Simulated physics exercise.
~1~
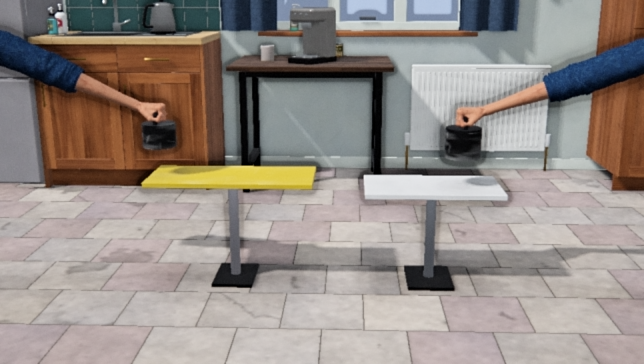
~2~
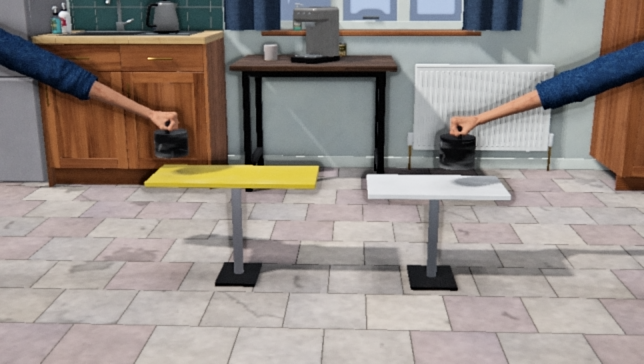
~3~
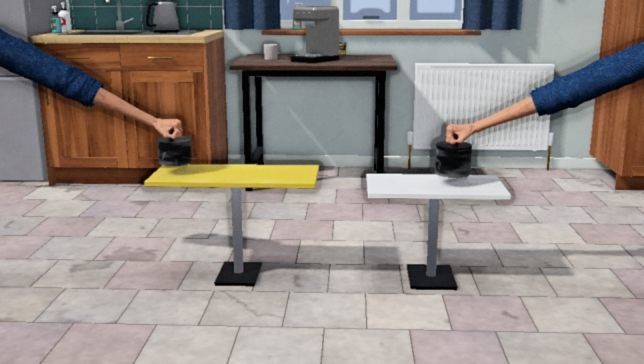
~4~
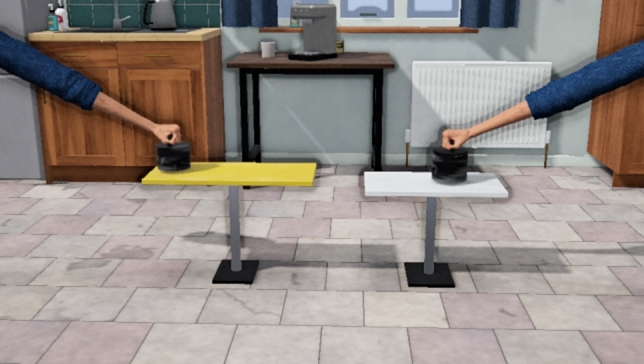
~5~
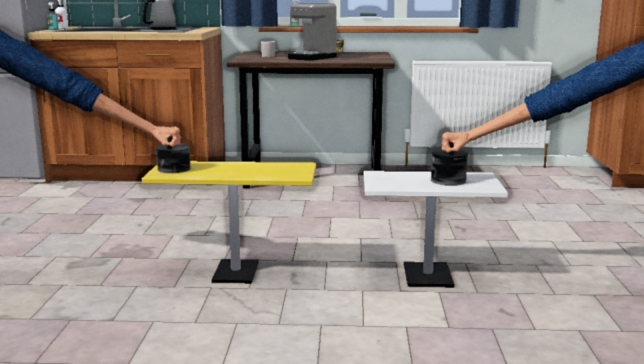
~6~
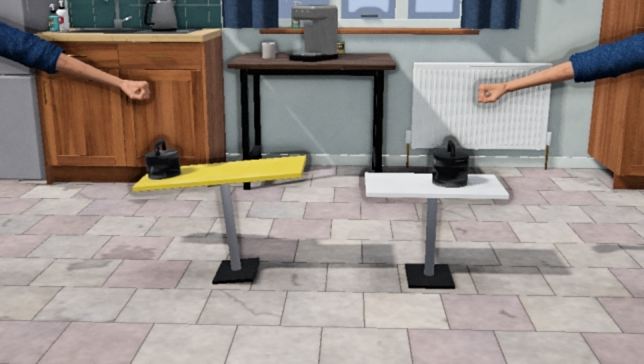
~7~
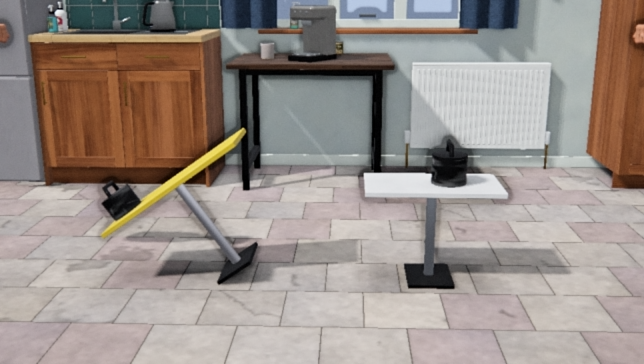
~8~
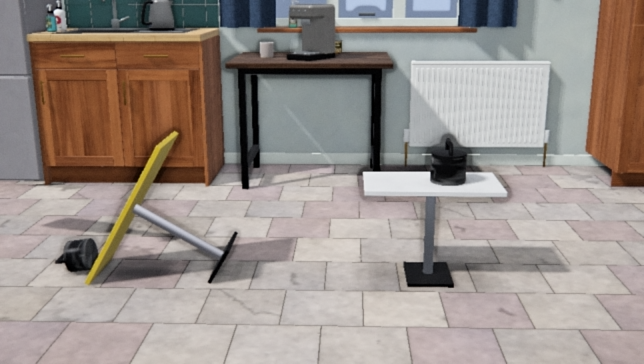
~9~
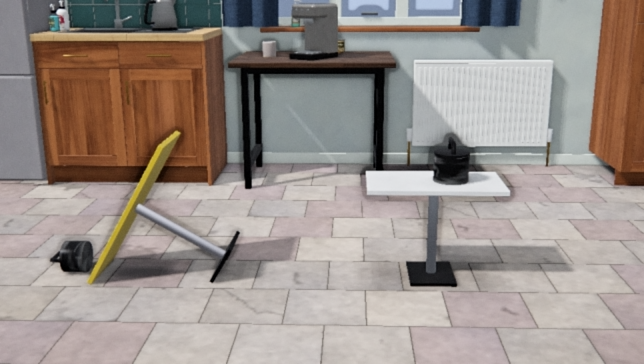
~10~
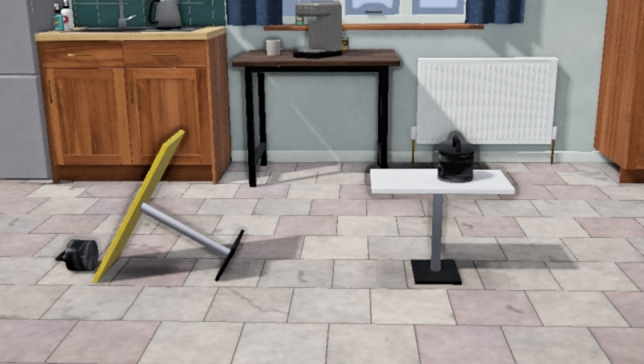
A yellow-topped table and a white-topped table, each on a single grey post with a dark base, stand side by side on a pale tiled kitchen floor, seen from the front by a slightly swaying camera. Two blue-sleeved arms reach in from left and right, lowering a black object onto the left end of the yellow top and another near the middle of the white one. The hands let go and draw back. The yellow table tips left, and its object slides off onto the floor. It ends leaning steeply on its edge, while the white table stays upright, still holding its object.
